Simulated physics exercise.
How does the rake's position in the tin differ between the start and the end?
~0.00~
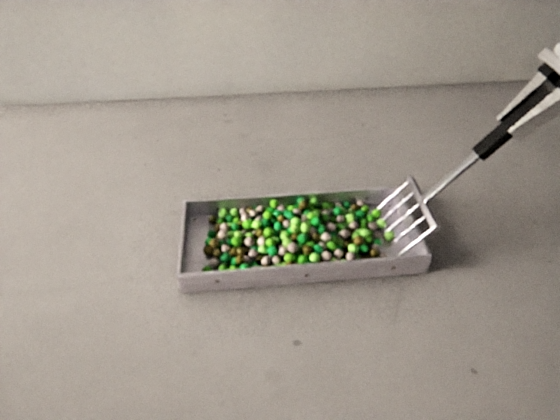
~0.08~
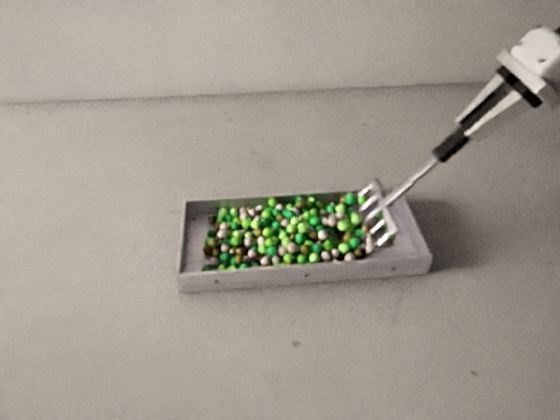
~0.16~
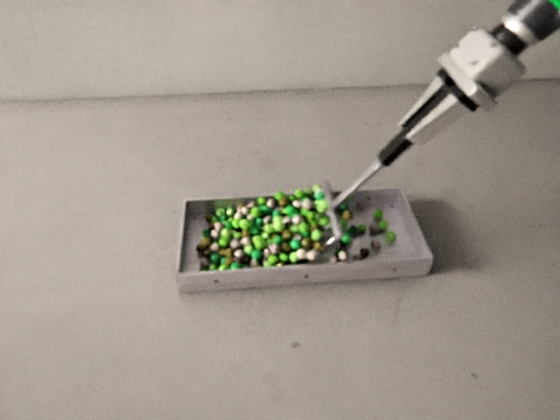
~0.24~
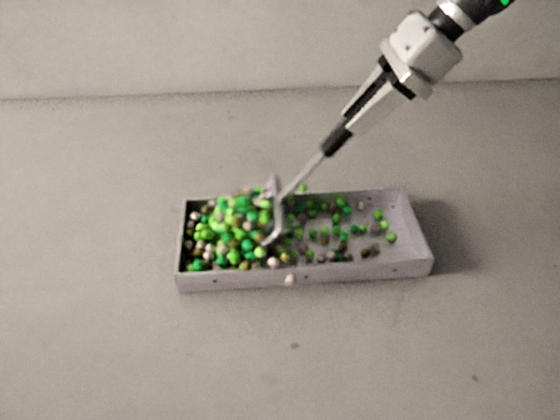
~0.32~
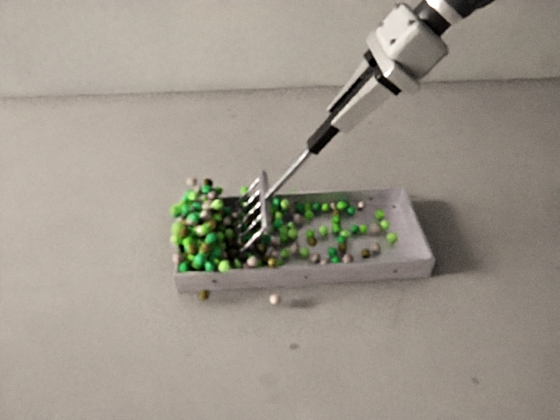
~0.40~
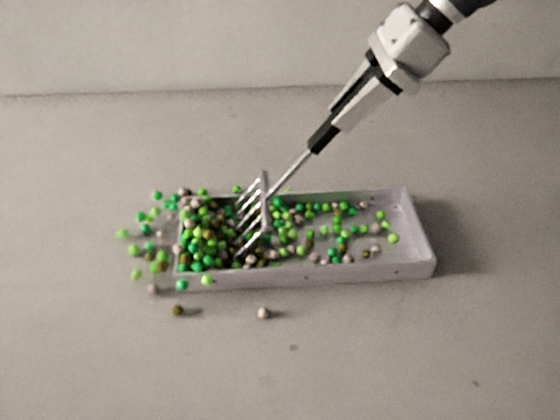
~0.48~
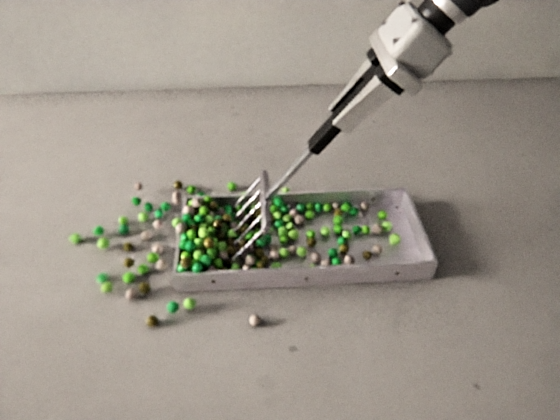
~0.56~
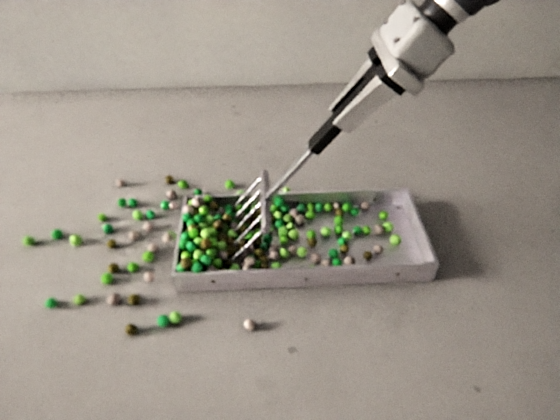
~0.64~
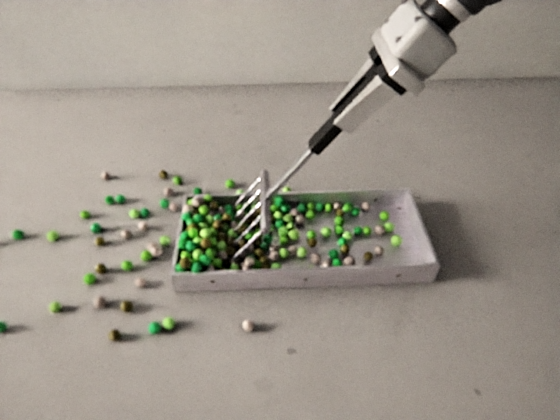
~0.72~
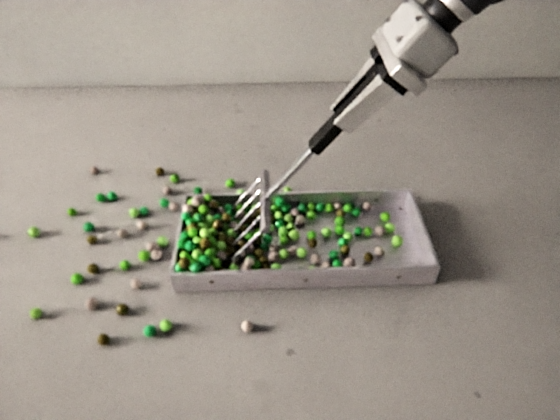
At the start the rake is at the right end of the tin. At the end it rests farther left, among the sweets in the left half of the tin.
A gripper's rake drags green, brown and pale sweets left, spilling some over the tin's end.
